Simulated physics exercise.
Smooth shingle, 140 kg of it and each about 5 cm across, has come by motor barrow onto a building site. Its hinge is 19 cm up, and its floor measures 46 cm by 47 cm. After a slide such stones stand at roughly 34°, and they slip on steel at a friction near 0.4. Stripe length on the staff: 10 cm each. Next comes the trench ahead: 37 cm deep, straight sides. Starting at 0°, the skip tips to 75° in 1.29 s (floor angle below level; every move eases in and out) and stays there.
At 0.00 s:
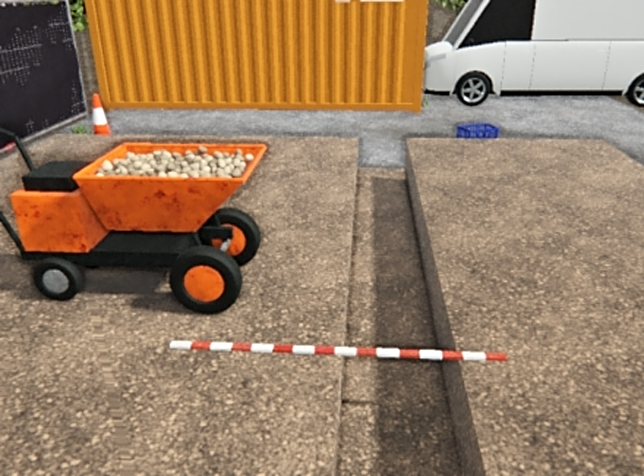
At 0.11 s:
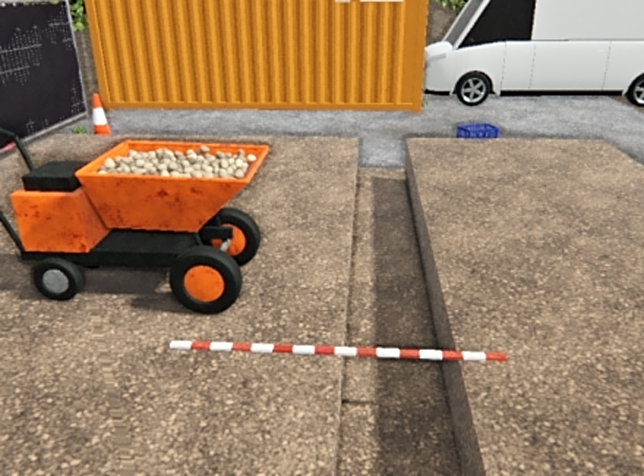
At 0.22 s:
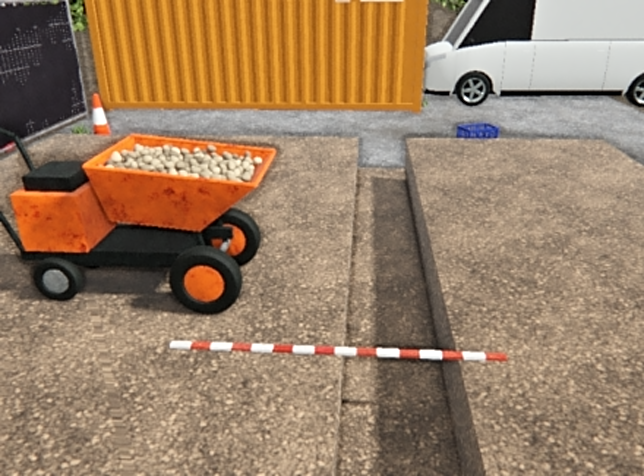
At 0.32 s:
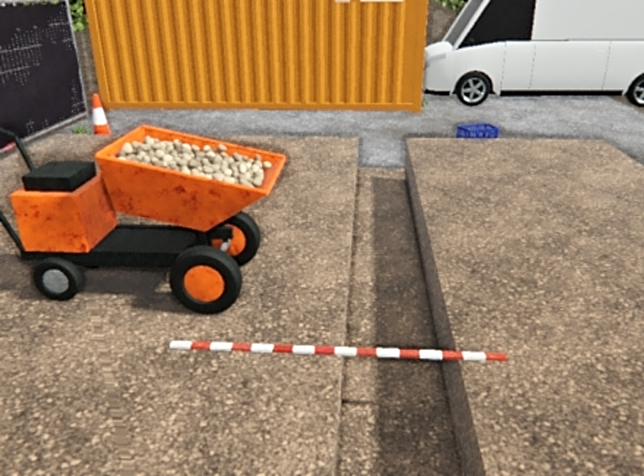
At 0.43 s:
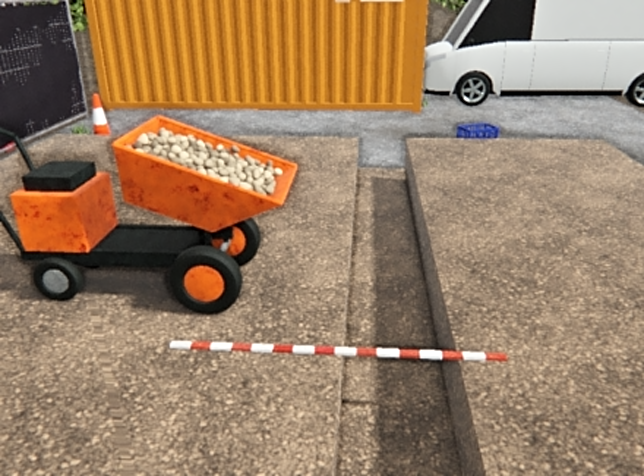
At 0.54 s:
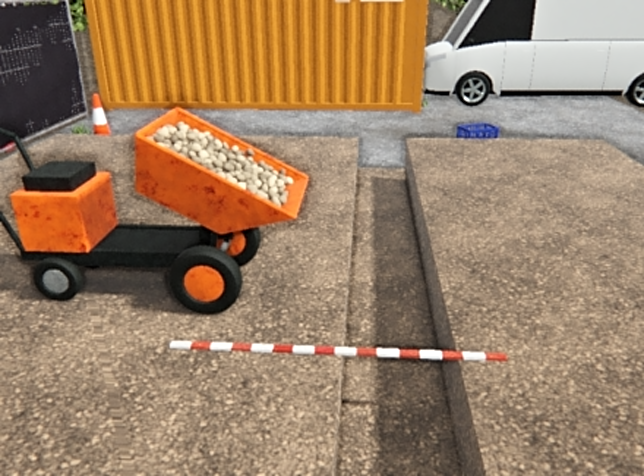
An orange skip heaped with pale, rounded stones sits level on a small motor barrow at the left of a building site, seen from slightly above. A red-and-white striped staff lies across a narrow trench between two brown gritty slabs, with a yellow-orange container, traffic cone and white van behind. The skip tilts steadily forward to the right, its rear rising, while barrow and view stay still.
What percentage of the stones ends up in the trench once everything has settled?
About 94 per cent.
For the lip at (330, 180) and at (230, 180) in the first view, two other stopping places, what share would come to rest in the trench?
80 % and 75 %.
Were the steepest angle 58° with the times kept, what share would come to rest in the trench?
Roughly 100% would end there.
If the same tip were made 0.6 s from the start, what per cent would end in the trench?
It'd be some 95 per cent.
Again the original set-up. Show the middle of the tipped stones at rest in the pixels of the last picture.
(396, 338).
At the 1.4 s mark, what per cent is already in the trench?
Something like 60 in a hundred.
After 1.0 s the floor is at 63°; 98 % in the skip, 2 % short of the trench; the foremost stones are at (343, 259).
After 1.4 s the floor is at 75°; 31 % in the skip, 7 % short of the trench, 62 % in the trench; the foremost stones are at (435, 337).
After 1.7 s the floor is at 75°; 5 % in the skip, 8 % short of the trench, 87 % in the trench; the foremost stones are at (437, 352).
After 3.7 s the floor is at 75°; 0 % in the skip, 6 % short of the trench, 94 % in the trench; the foremost stones are at (434, 335).
